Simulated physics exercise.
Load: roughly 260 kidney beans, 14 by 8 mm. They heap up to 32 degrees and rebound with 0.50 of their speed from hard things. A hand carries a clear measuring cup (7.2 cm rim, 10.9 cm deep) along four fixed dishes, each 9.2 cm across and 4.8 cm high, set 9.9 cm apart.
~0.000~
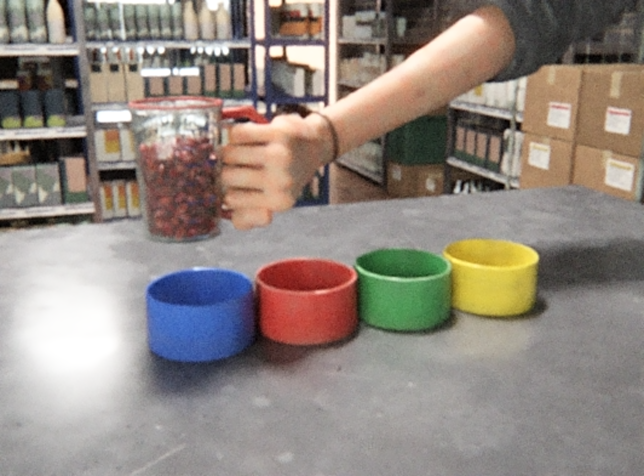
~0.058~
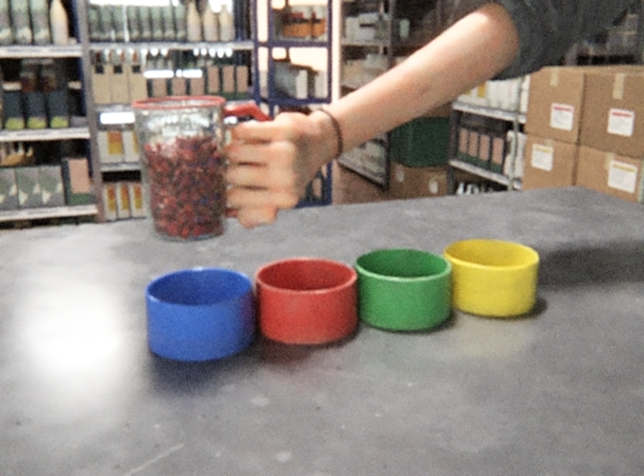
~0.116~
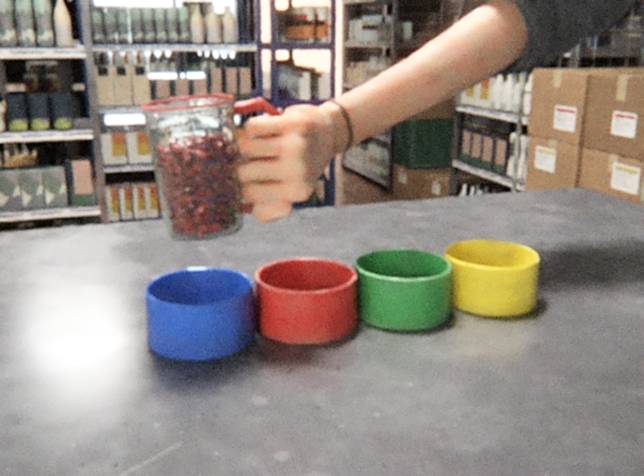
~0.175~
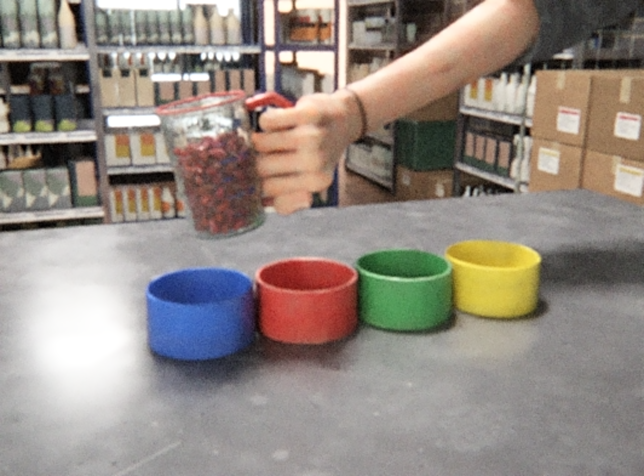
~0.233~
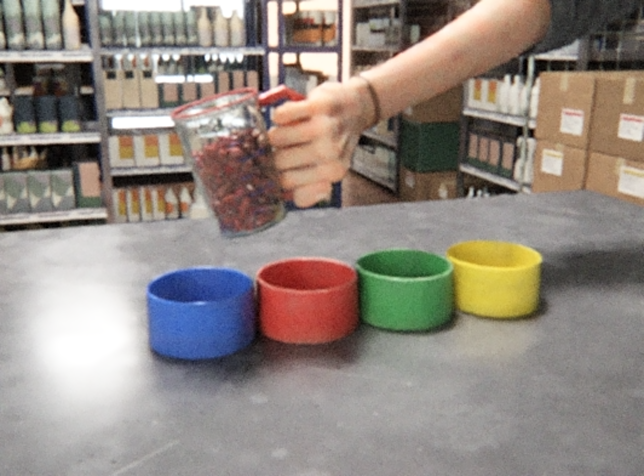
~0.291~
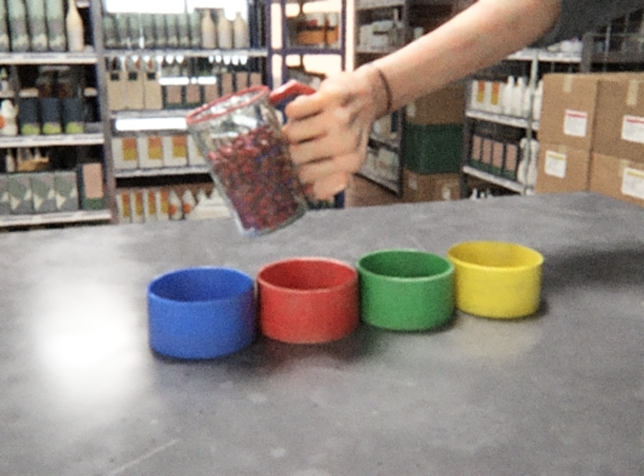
A hand moves a clear cup of red beans right, tilting it above colored dishes.
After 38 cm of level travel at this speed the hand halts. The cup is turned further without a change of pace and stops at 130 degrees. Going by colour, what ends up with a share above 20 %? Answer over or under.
Red dish: Under; blue dish: Under; green dish: Under; yellow dish: Over; on the counter: Under.
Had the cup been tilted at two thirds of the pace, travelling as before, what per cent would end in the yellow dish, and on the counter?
In that case yellow 100; counter 0.
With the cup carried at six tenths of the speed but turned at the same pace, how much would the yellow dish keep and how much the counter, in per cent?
Then: Yellow 0; counter 10.
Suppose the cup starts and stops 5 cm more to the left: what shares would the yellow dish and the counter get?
Then: Yellow 60, counter 10.
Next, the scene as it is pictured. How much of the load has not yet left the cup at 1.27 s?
Roughly 95 per cent.
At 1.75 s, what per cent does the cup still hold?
Roughly 0 per cent.
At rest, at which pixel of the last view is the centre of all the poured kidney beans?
Near (494, 276).
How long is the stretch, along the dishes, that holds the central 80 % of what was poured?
Some 6 cm.
After 0.88 s, tilt 74 degrees; cup holds 100 %.
After 1.27 s, tilt 109 degrees; cup holds 95 %, green 5 %.
Then, at 1.75 s, tilt 130 degrees; cup holds 0 %, green 5 %, yellow 95 %.
In the end, at 2.2 s, red 0 %, blue 0 %, green 5 %, yellow 95 %, counter 0 %.
